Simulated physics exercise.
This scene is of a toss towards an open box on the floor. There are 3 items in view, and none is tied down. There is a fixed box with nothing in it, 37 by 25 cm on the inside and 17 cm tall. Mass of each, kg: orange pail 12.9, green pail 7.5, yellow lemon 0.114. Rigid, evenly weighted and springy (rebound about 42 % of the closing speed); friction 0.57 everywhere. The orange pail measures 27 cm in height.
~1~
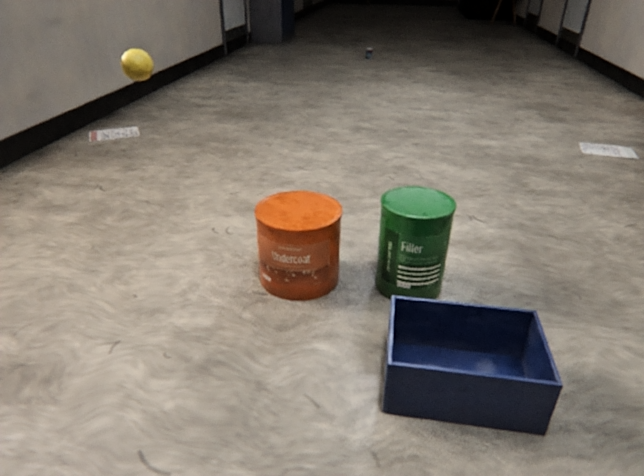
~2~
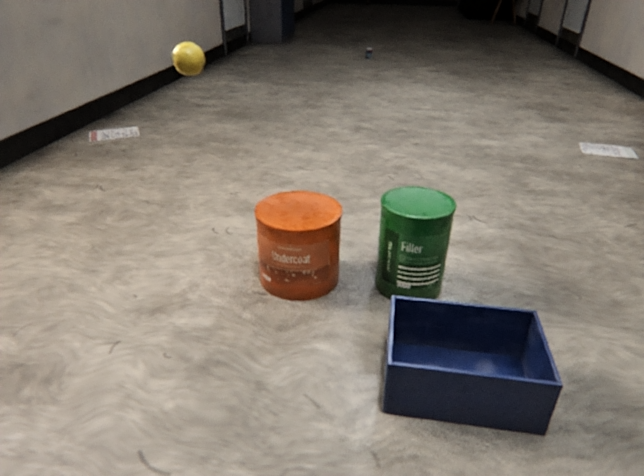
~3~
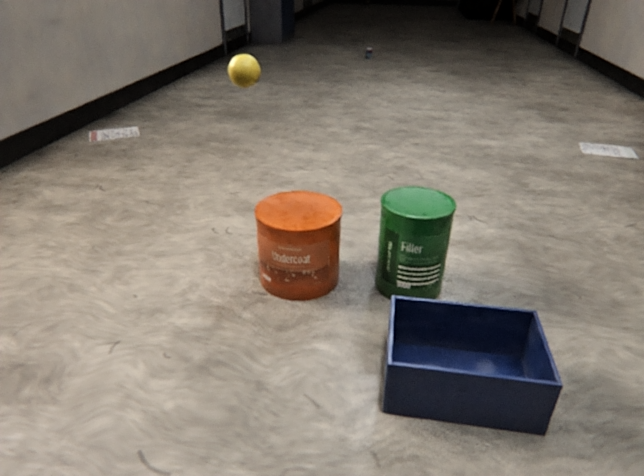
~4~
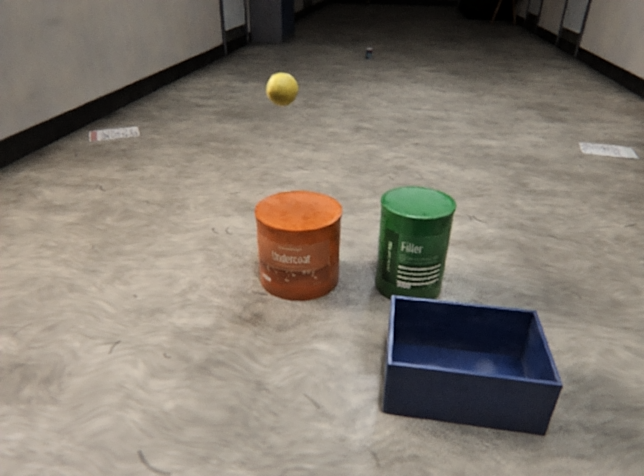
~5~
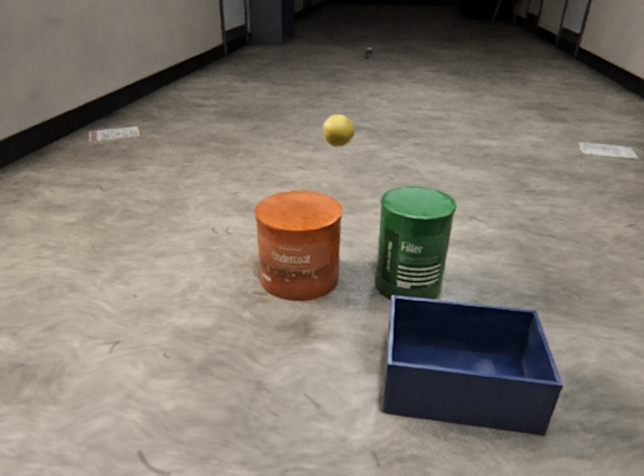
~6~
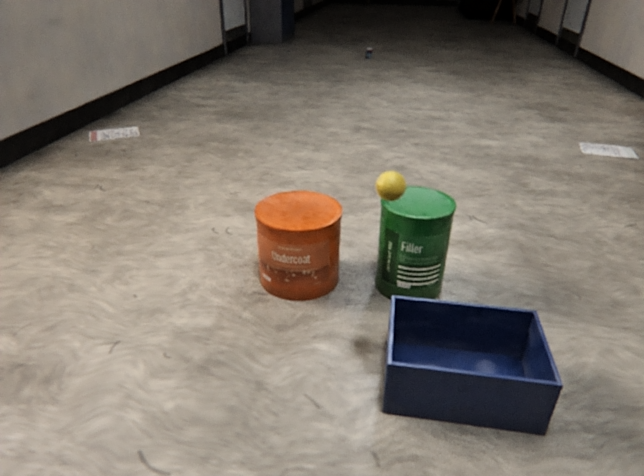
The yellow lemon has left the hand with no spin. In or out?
My guess is it is left in the box.
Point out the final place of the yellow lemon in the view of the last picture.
Around (407, 381).
Then, 0.20 s later than the last frame, lemon inside the box; yellow lemon near (524, 383).
Then, 0.50 s later than the last frame, lemon inside the box; yellow lemon near (464, 383).
When it is over, lemon inside the box; the bystanders within 10 cm of the start. End places, in pixels of the last picture, yellow lemon near (407, 381).
